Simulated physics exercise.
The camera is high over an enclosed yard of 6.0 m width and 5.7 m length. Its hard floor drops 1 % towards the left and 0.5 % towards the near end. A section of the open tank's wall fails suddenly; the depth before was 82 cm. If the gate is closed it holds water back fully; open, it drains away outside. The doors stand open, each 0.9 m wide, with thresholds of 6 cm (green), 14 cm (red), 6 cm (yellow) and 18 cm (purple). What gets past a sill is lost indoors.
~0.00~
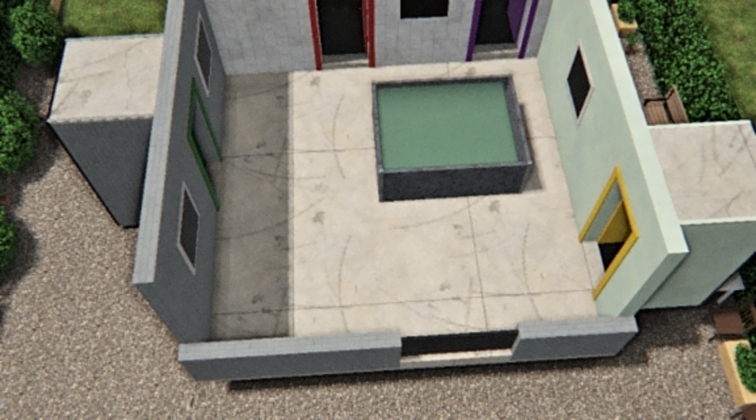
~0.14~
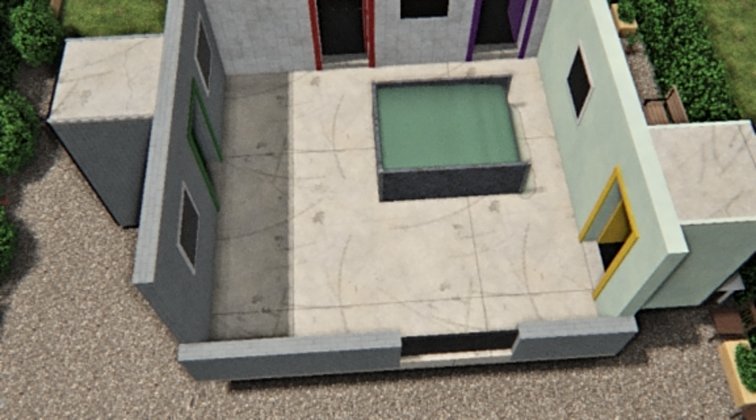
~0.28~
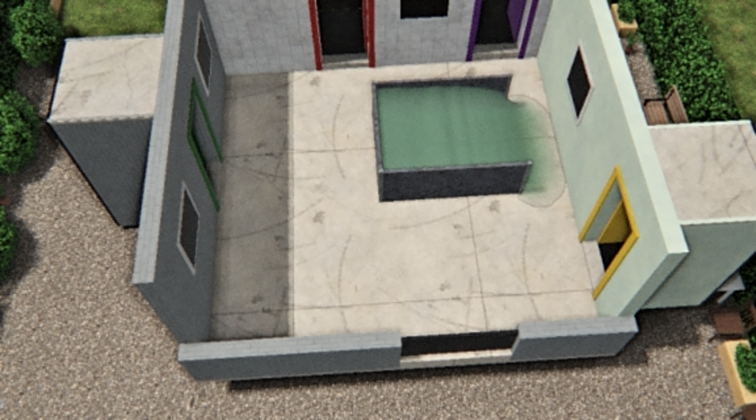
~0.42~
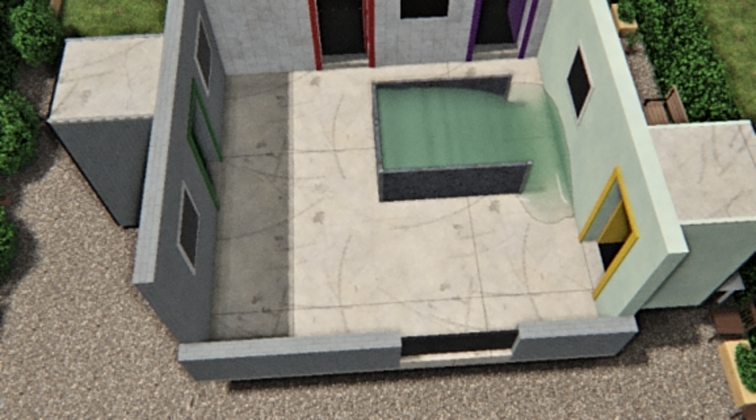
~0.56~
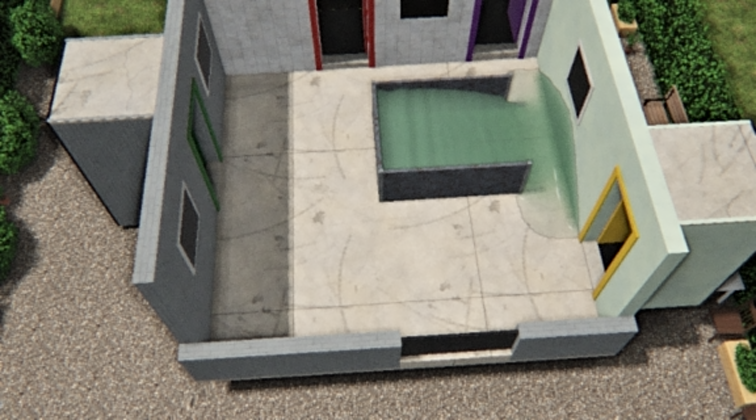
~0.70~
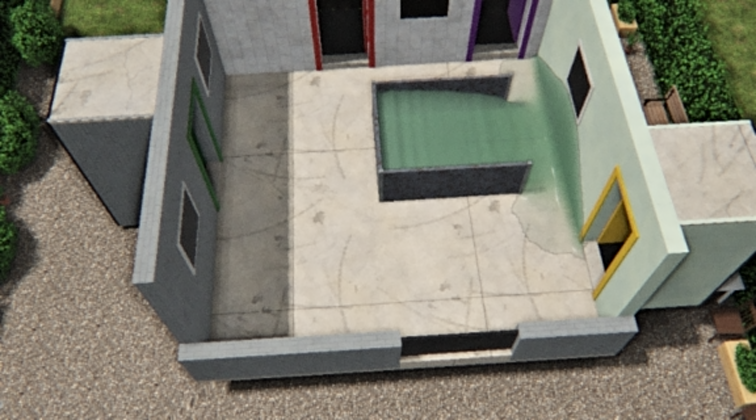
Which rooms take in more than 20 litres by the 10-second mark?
The water let in: At the green door it passes the limit; at the red door it stays under the limit; at the yellow door it exceeds the limit; at the purple door it passes the limit.
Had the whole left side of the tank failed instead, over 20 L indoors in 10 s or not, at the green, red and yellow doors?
Against that limit: Green past it, red not over, yellow over.
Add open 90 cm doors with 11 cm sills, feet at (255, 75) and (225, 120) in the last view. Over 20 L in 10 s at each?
In turn: Above, past it.
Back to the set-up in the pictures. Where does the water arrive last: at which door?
The green one.
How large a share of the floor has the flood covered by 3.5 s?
Near 75 per cent is wet.
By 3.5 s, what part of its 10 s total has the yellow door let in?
About 45 per cent.
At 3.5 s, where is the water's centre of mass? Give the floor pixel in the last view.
Near (447, 178).
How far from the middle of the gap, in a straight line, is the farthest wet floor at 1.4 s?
Some 3.6 m out.
After 1.4 s water covers 25 % of the floor and is deepest (58 cm) near (534, 66); green door not reached, red door not reached, yellow door 11 cm at the sill, 1 L in, purple door 34 cm at the sill, 16 L in.
After 2.2 s water covers 35 % of the floor and is deepest (48 cm) near (534, 66); green door not reached, red door 3 cm at the sill, 0 L in, yellow door 12 cm at the sill, 11 L in, purple door 39 cm at the sill, 122 L in.
After 3.5 s water covers 75 % of the floor and is deepest (27 cm) near (225, 107); green door not reached, red door 4 cm at the sill, 0 L in, yellow door 9 cm at the sill, 27 L in, purple door 25 cm at the sill, 224 L in.
After 6.0 s water covers 90 % of the floor and is deepest (22 cm) near (220, 197); green door 17 cm at the sill, 45 L in, red door 4 cm at the sill, 0 L in, yellow door 9 cm at the sill, 50 L in, purple door 15 cm at the sill, 237 L in.
After 10.0 s water covers 100 % of the floor and is deepest (18 cm) near (218, 225); green door 12 cm at the sill, 163 L in, red door 11 cm at the sill, 0 L in, yellow door 5 cm at the sill, 58 L in, purple door 7 cm at the sill, 237 L in.
